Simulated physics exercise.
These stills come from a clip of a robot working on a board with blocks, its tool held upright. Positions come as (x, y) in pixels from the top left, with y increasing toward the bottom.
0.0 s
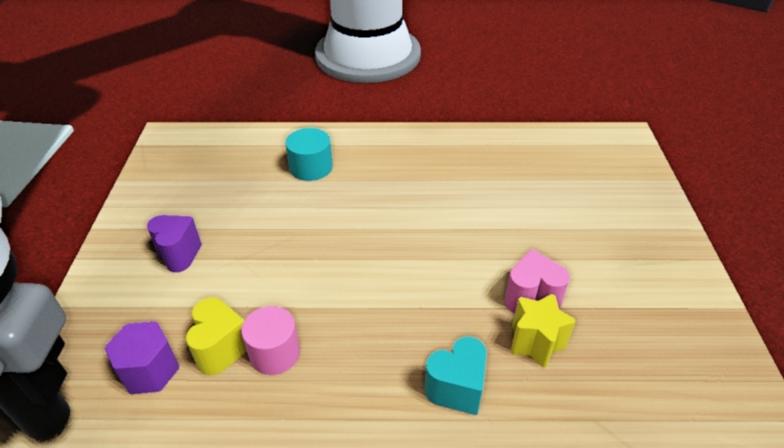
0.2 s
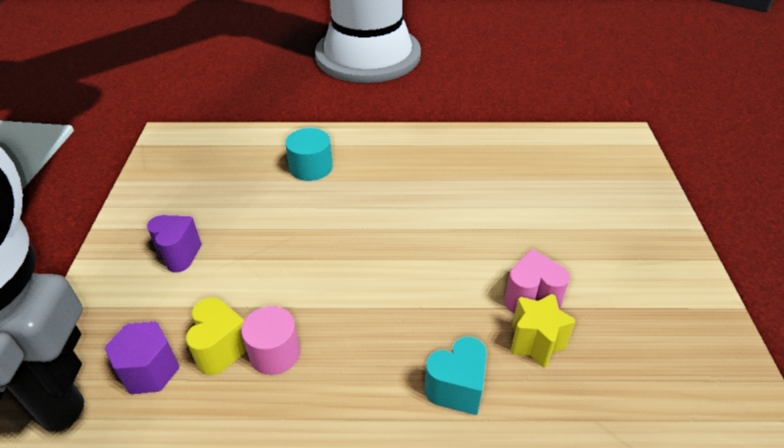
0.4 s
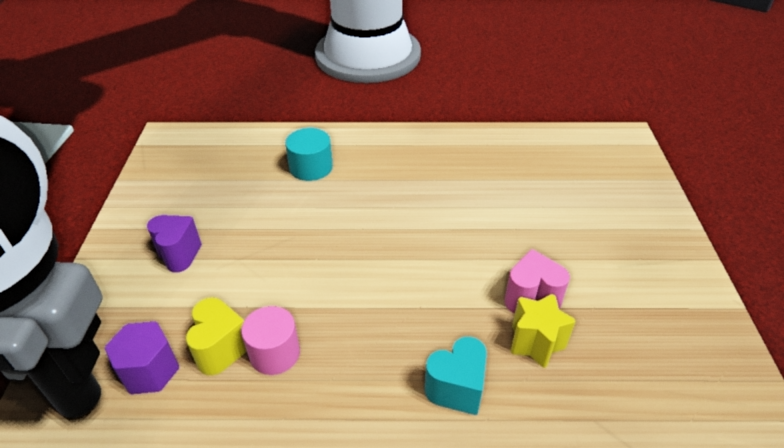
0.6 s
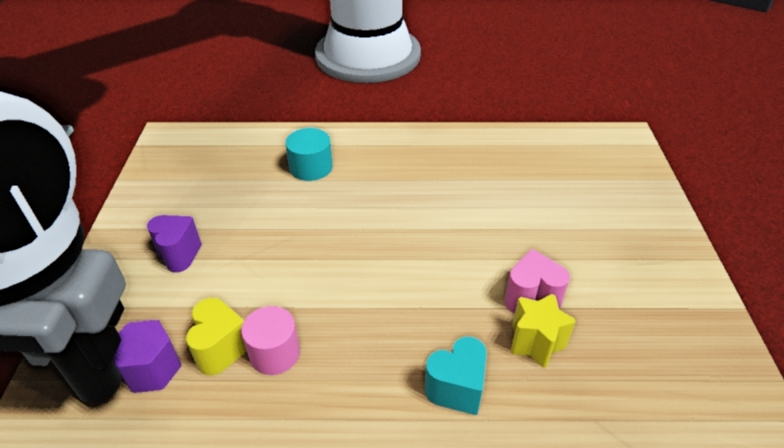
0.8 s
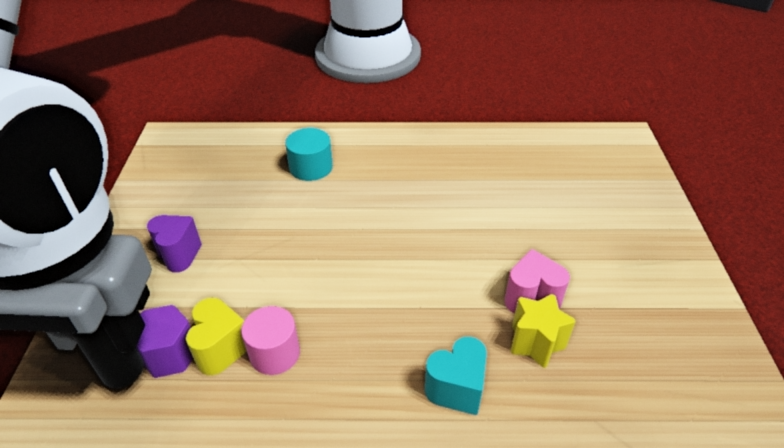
The clip opens on a wooden board scattered with colored blocks, a robot arm at the left edge near a purple hexagon. The arm moves steadily rightward over the board, reaches the hexagon, and pushes it a short way right and slightly up, close against the yellow heart, while the other blocks stay still.
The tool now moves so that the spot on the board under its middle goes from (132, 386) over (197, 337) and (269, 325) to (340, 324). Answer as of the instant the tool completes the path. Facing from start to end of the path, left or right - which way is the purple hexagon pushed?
It goes toward the left-hand side.
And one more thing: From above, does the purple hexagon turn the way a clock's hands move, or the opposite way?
It ends up turned anticlockwise.
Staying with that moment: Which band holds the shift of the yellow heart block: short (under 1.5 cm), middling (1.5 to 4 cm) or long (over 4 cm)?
Its final spot will lie more than 4 cm from the current one.
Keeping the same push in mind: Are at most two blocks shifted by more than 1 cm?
Going by the path, no.
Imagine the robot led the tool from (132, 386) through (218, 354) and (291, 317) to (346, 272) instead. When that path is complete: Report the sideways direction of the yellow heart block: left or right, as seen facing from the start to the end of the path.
Towards the left-hand side.
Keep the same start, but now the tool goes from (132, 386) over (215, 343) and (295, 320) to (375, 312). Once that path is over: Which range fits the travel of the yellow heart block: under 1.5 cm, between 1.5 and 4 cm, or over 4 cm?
The answer here is over 4 cm.
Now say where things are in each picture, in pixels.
In the first picture, lower end of the tool at (48, 419), tops of blocks, purple hexagon at (136, 344), yellow heart block at (212, 321), pink circular block at (268, 326).
In the second picture, tool at (62, 410), blocks as before.
In the third picture, tool at (80, 399), blocks as before.
In the fourth picture, tool at (100, 385), blocks as before.
In the fifth picture, tool at (123, 371), purple hexagon at (157, 327), yellow heart block at (212, 321), pink circular block at (268, 326).
What follows on the original path. One third of the way, tool at (193, 321); purple hexagon at (220, 279); yellow heart block at (257, 294), turned 25° clockwise; pink circular block at (285, 324).
Two thirds of the way, tool at (266, 309); purple hexagon at (242, 265), turned 45° anticlockwise; yellow heart block at (308, 277), turned 25° clockwise; pink circular block at (288, 326).
At the end, tool at (338, 308); purple hexagon at (242, 265), turned 45° anticlockwise; yellow heart block at (347, 264), turned 55° anticlockwise; pink circular block at (313, 334).
